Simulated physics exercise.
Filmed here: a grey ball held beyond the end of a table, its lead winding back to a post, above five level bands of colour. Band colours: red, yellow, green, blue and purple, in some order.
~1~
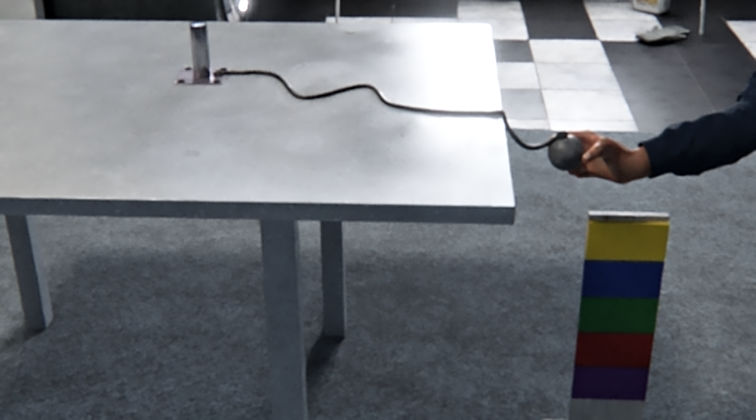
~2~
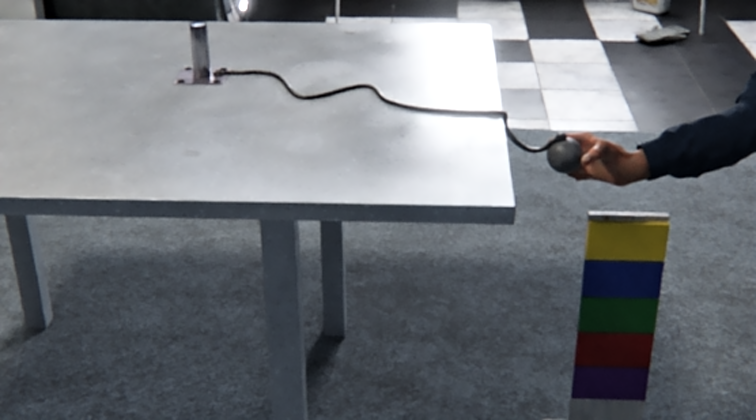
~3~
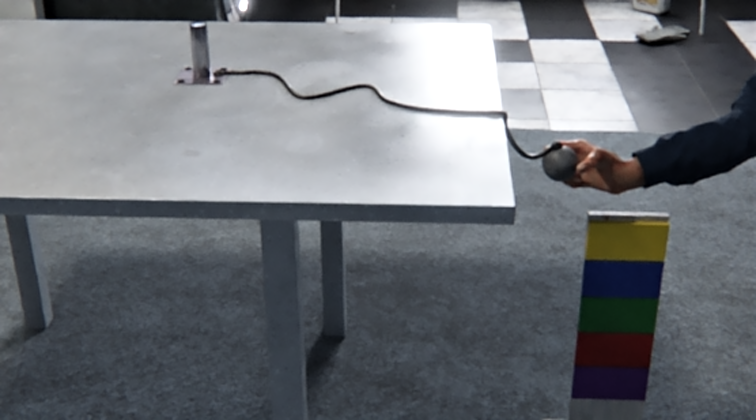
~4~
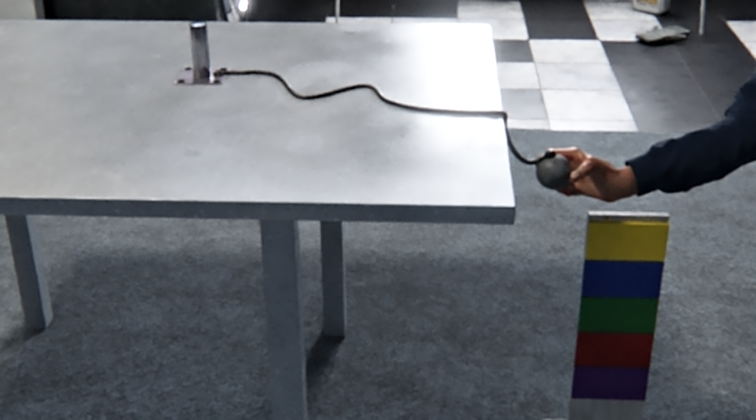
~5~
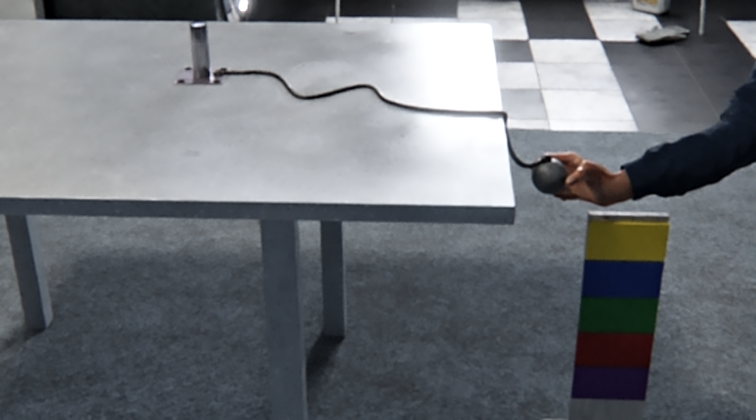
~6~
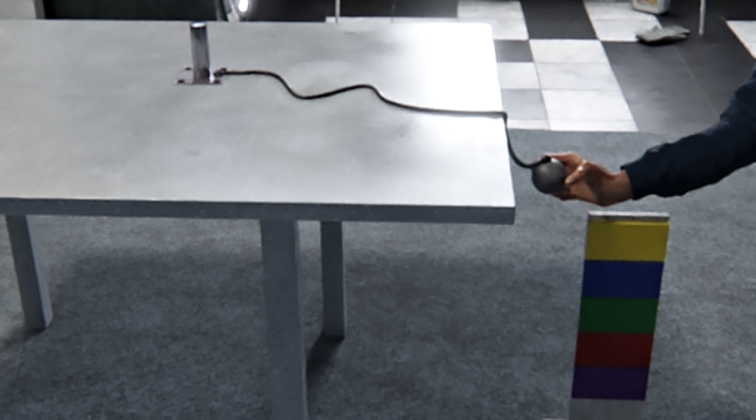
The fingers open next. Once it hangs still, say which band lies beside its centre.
It is the blue band.
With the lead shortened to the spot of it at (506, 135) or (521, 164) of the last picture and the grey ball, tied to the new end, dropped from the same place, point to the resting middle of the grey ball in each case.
Estimated pixels: (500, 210) then (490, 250).
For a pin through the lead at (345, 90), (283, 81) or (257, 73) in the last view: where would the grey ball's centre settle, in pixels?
Result per try (px, approx.): (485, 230); (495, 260); (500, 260).
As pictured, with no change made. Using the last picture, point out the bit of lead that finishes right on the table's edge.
That spot is roughly at (421, 109).
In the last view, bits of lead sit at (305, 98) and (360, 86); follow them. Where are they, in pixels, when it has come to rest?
Roughly at (346, 87), and the other roughly at (408, 92).
A little later, ball near (471, 264); level with blue.
Next, ball near (519, 265); level with blue.
When it is over, ball near (501, 268); level with blue. The blue one.
